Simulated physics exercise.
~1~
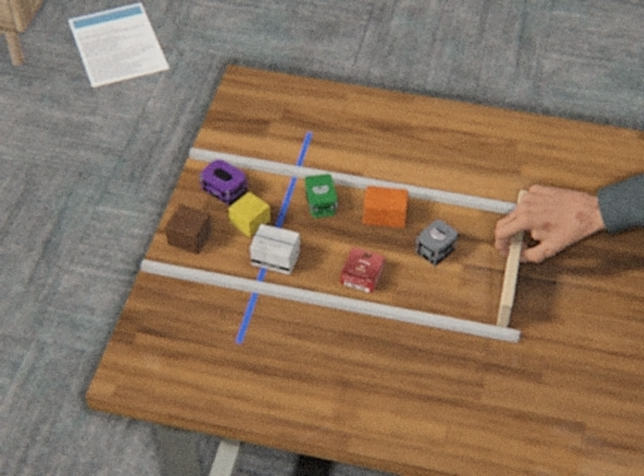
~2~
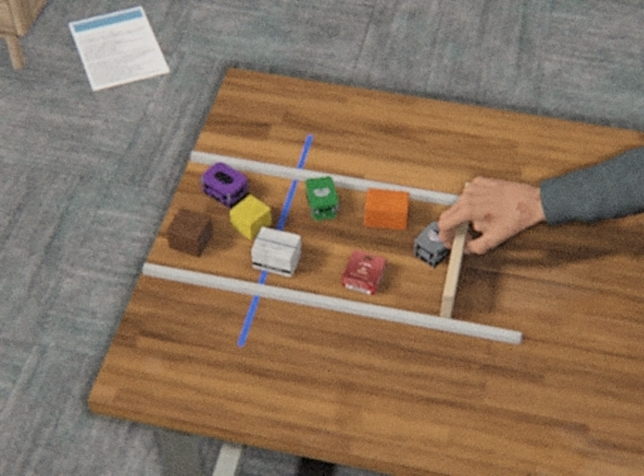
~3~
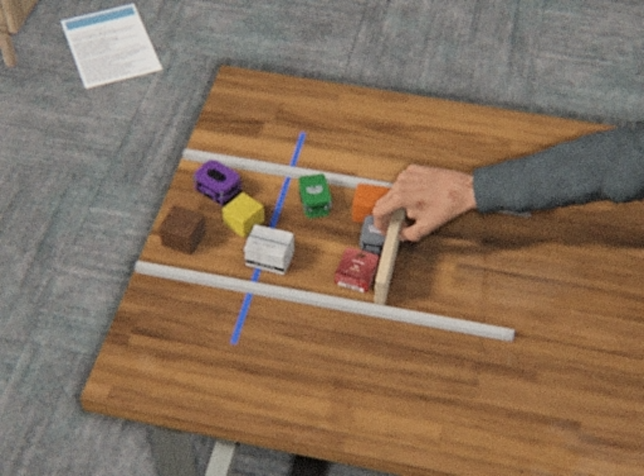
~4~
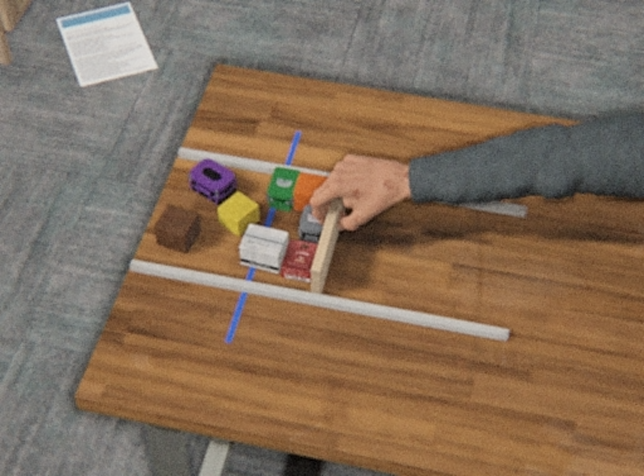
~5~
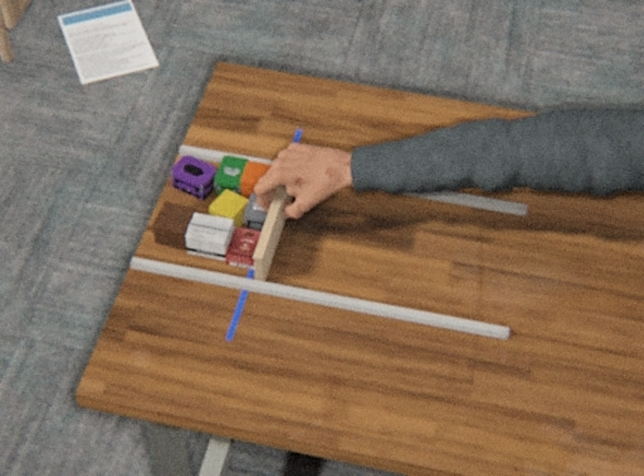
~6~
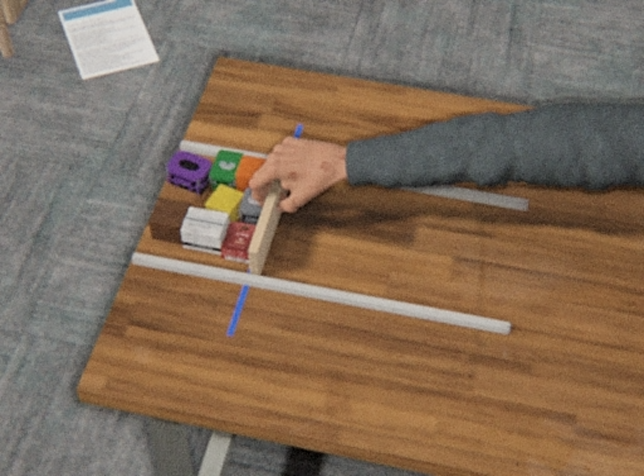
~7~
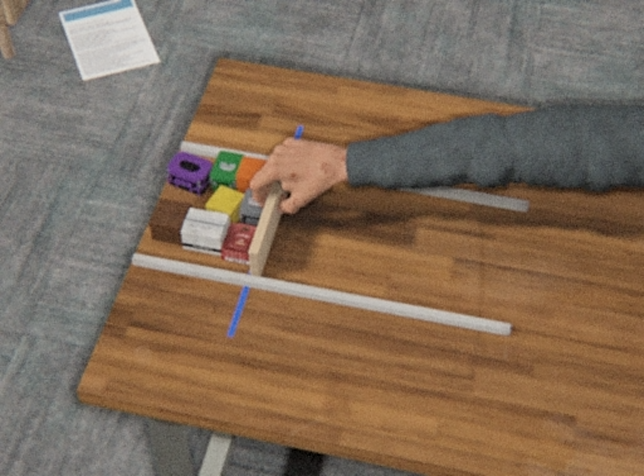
A hand slid an upright wooden board left between two rails on a table, gathering the grey, orange, red, green and other small blocks and pushing them past the blue tape line, where they stopped bunched together, still on the table.
